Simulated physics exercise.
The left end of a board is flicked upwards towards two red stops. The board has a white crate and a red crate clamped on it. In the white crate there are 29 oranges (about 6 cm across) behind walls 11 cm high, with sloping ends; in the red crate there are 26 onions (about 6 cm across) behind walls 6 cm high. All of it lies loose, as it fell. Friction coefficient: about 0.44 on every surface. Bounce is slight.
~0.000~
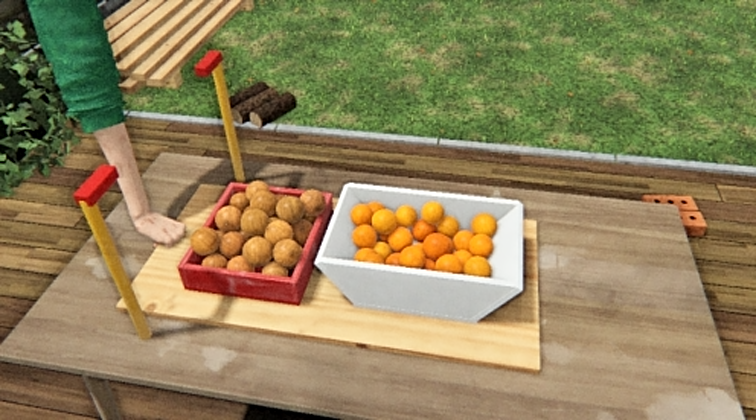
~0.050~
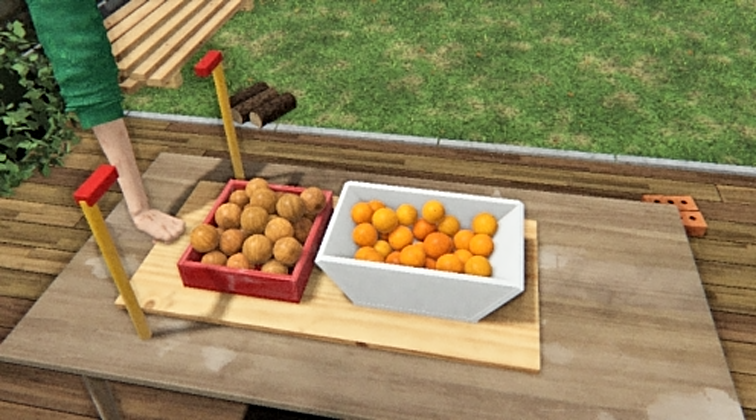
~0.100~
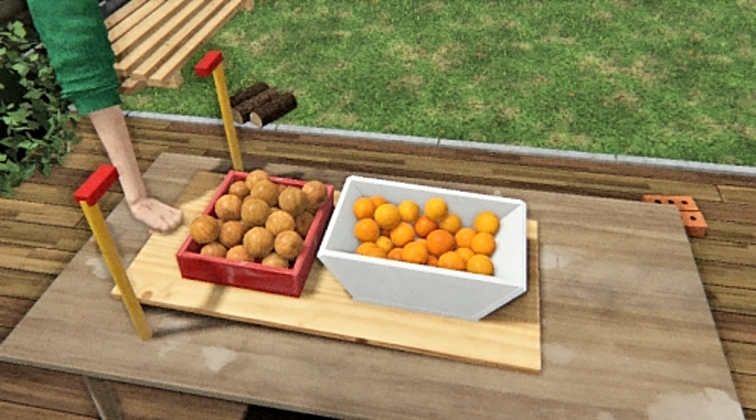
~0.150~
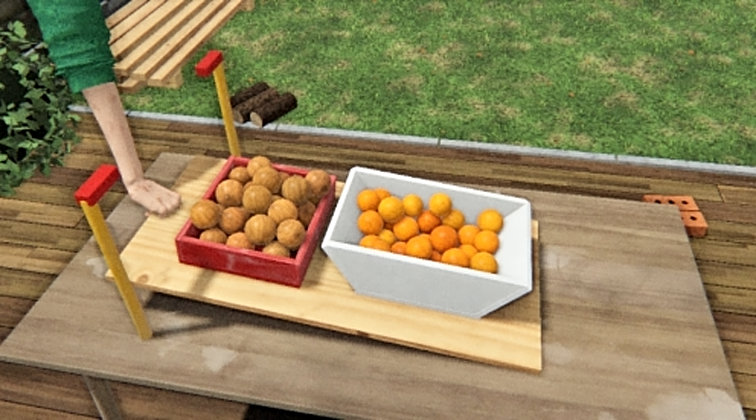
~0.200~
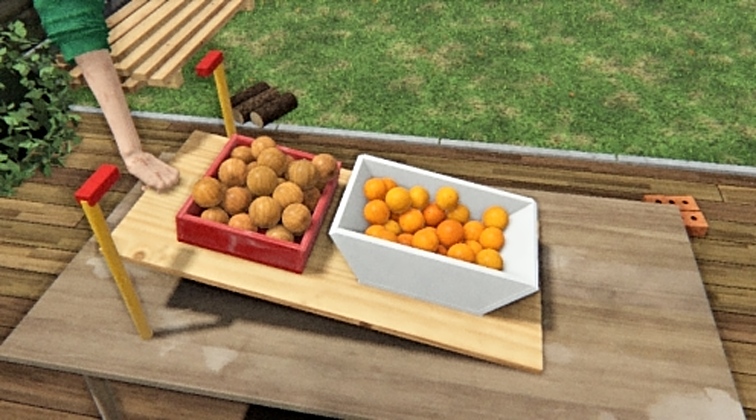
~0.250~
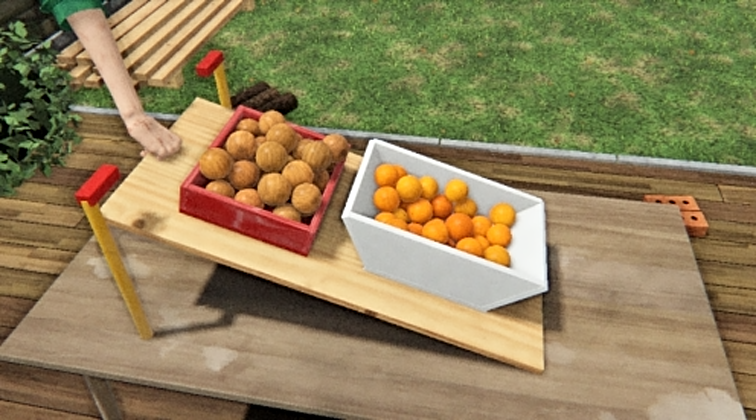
On a backyard deck table, a hand lifting a board's left end, tilting a red crate of onions and white crate of oranges.
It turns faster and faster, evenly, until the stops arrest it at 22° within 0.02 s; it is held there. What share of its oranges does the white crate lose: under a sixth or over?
The white crate loses less than a sixth of its oranges.
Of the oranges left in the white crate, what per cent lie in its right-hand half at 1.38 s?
About 80 per cent.
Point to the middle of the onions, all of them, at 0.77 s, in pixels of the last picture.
Near (413, 179).
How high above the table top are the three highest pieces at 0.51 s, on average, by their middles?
About 48 cm.
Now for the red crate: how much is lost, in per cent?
Red crate 90 per cent.
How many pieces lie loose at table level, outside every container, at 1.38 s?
About 8.
After 0.27 s, the lift is arrested.
After 0.37 s, tilt 22°; white crate 29 in, 0 out and red crate 23 in, 3 out.
After 0.51 s, tilt 22°; white crate 29 in, 0 out and red crate 11 in, 15 out.
After 0.77 s, tilt 22°; white crate 29 in, 0 out and red crate 3 in, 23 out.
Outcome (at 1.38 s), white crate 29 in, 0 out and red crate 3 in, 23 out. Asked share, 0 of 29, 0 per cent.
